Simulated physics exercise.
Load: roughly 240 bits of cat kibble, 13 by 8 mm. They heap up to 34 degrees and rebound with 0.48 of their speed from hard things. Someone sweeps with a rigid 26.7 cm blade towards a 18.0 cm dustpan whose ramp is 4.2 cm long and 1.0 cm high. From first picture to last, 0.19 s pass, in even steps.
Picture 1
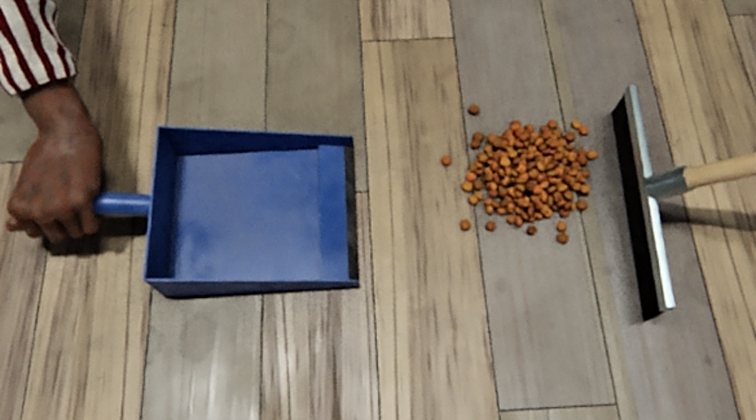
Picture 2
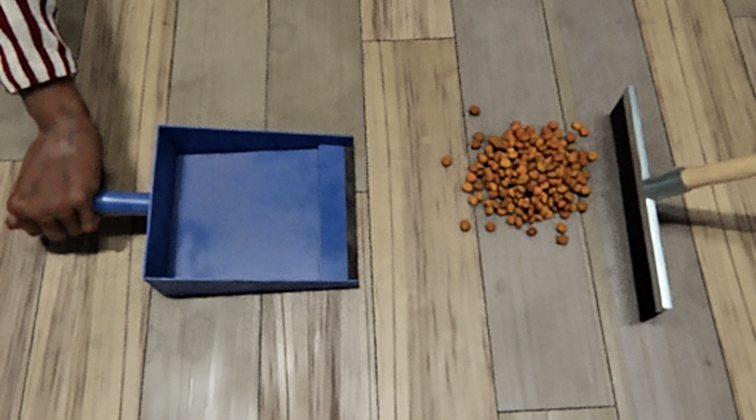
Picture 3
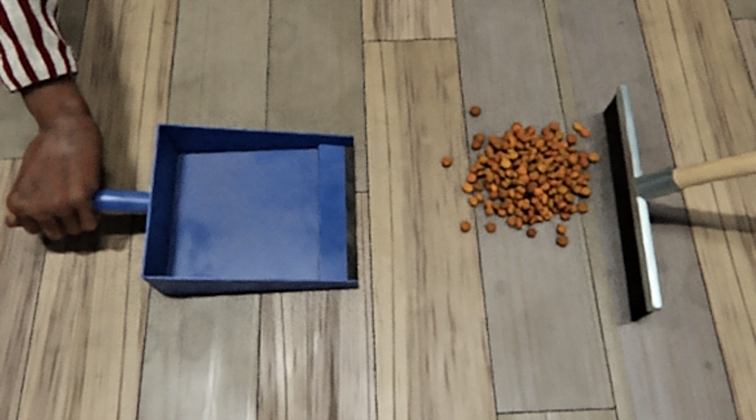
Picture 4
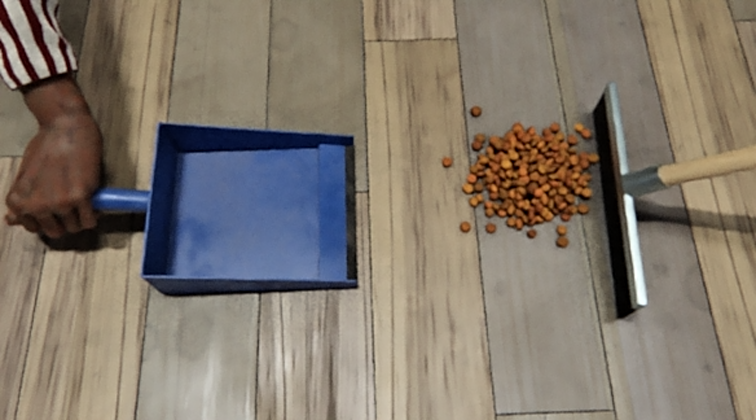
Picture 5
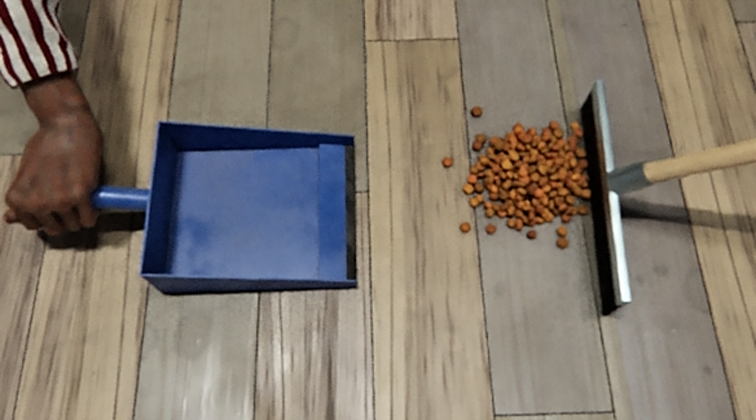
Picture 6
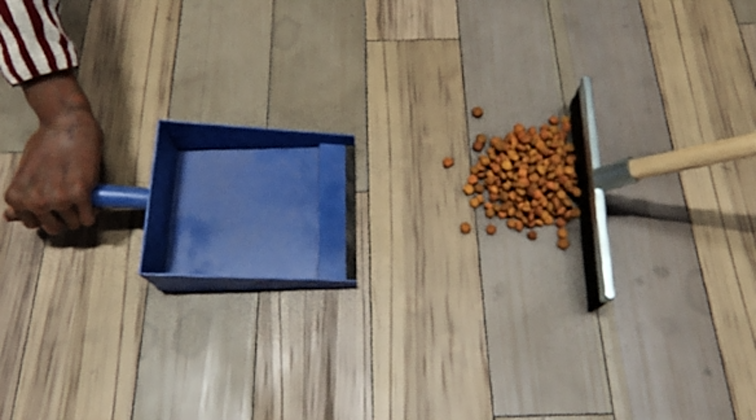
A hand in a red-and-white striped sleeve grips the handle of a blue dustpan at the left of a grey and beige wood-plank floor, seen from above. A loose pile of orange-brown kibble lies right of centre, beside a straight dark-edged blade on a pale wooden handle. The blade slides slowly left and presses into the pile's right edge, while the dustpan stays practically still.
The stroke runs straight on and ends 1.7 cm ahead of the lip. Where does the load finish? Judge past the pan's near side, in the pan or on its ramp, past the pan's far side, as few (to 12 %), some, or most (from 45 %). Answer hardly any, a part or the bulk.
Near side: Hardly any, pan: A part, far side: The bulk.
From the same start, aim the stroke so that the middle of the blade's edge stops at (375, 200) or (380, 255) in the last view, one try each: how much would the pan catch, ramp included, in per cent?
Some 35 and 40 per cent.
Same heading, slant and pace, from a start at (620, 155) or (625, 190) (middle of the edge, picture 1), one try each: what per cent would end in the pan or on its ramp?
Some 20 and 25 per cent.
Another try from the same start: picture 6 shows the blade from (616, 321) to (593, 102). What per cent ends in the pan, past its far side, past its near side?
Pan 35, far 25, near 0.
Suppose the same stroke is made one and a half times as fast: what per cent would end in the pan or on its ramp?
Then about 30 per cent.
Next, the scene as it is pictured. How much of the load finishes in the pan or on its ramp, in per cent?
Some 25 per cent.
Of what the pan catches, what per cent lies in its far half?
About 90 per cent.
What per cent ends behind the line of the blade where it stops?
Roughly 0 per cent.
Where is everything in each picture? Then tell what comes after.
The first picture shows blade from (666, 306) to (630, 93), moved 0.0 cm, 0 of the pieces shifted so far; middle of the pieces at (528, 172); pan at (247, 219).
The second picture shows blade from (662, 308) to (628, 93), moved 0.3 cm, 0 of the pieces shifted so far; middle of the pieces at (528, 173).
The third picture shows blade from (653, 307) to (621, 93), moved 1.3 cm, 0 of the pieces shifted so far; middle of the pieces at (529, 174).
The fourth picture shows blade from (638, 304) to (609, 90), moved 2.8 cm, 0 of the pieces shifted so far; middle of the pieces at (529, 175).
The fifth picture shows blade from (622, 301) to (597, 88), moved 4.5 cm, 11 of the pieces shifted so far; middle of the pieces at (529, 176).
The sixth picture shows blade from (606, 297) to (584, 85), moved 6.1 cm, 72 of the pieces shifted so far; middle of the pieces at (529, 177); pan at (246, 215).
Then, 0.29 s after the last picture, middle of the blade 15 cm from the lip; 0 % over the lip, far side 30 %, near side 0 %.
Then, 0.49 s after the last picture, middle of the blade 7 cm from the lip; 0 % over the lip, far side 50 %, near side 0 %.
Then, 0.80 s after the last picture, middle of the blade 2 cm from the lip; 25 % over the lip, far side 55 %, near side 0 %.
In the end, near side 0 %, pan 25 %, far side 55 %, in front of the lip or behind the blade 20 %.
